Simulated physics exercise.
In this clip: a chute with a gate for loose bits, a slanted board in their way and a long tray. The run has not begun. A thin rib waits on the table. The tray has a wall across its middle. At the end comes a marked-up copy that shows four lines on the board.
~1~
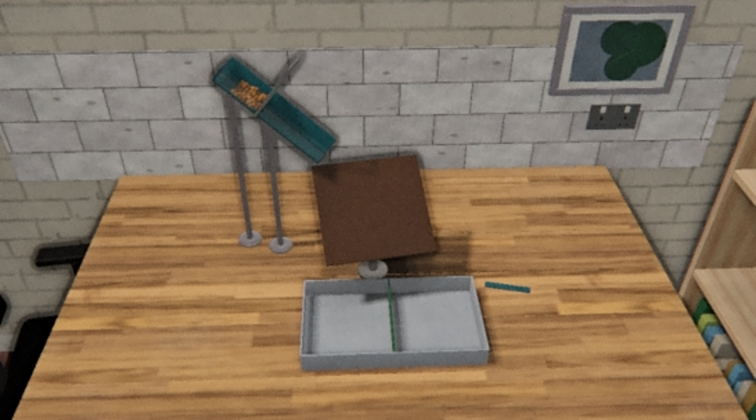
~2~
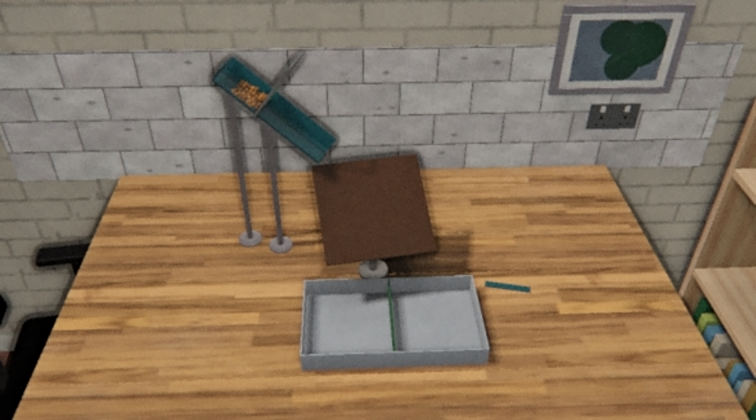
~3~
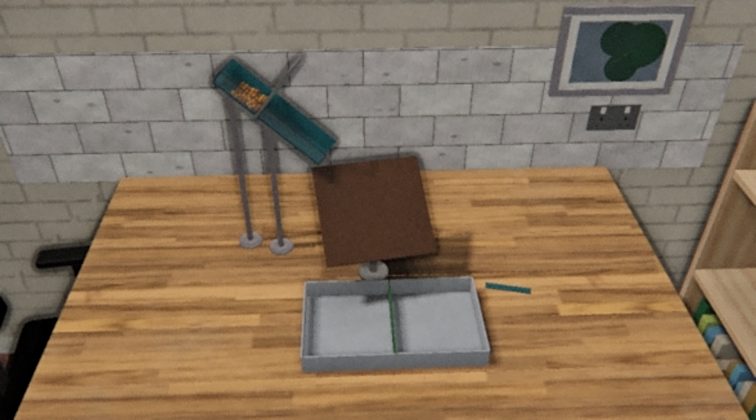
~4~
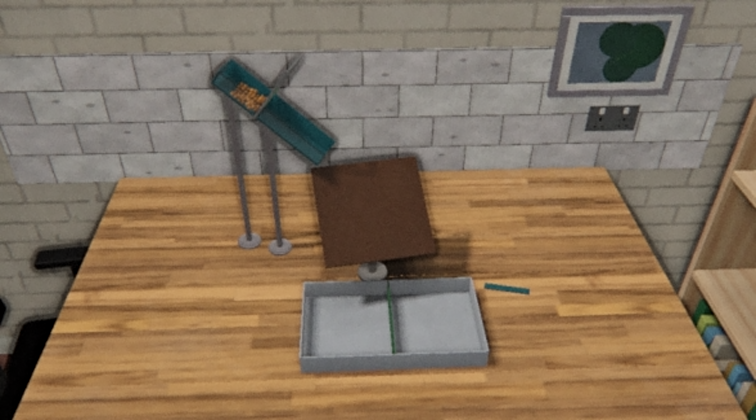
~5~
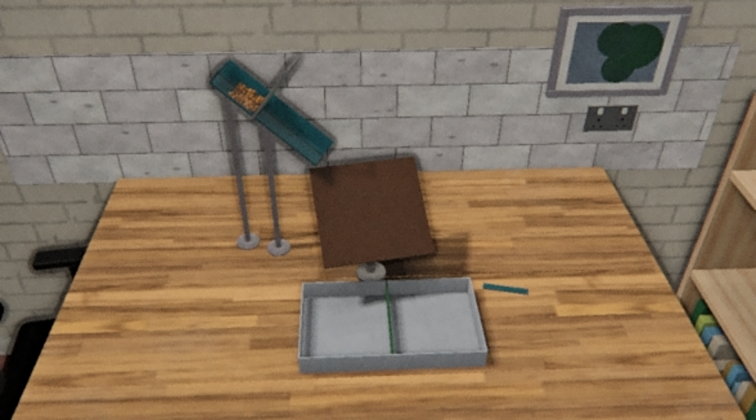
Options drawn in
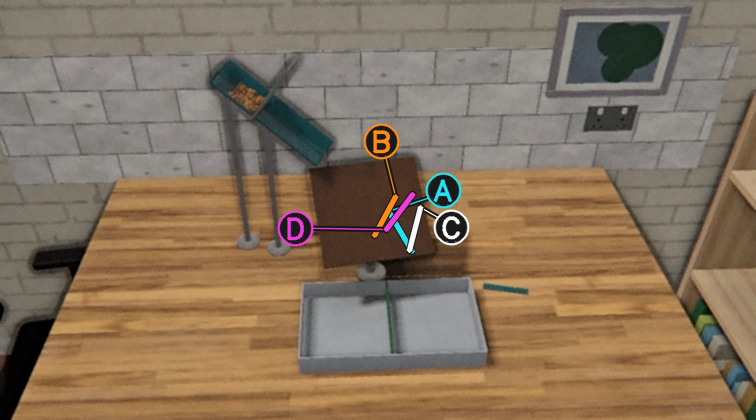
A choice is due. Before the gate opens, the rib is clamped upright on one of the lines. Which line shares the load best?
It is D.
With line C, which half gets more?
Right.
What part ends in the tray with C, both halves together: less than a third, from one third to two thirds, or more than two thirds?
Line C gives more than two thirds.
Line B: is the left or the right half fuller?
The left half.
On the marked copy, line A from (388, 211) to (412, 251); line B from (395, 196) to (374, 235); line C from (420, 207) to (409, 250); line D from (412, 194) to (386, 229).
If A is chosen, of what is caught, a small share in the left half, the bulk in the right.
If B is chosen, of what is caught, all but a few in the left half, a small share in the right.
If C is chosen, of what is caught, a small share in the left half, the bulk in the right.
If D is chosen, of what is caught, close to half in the left half, close to half in the right.
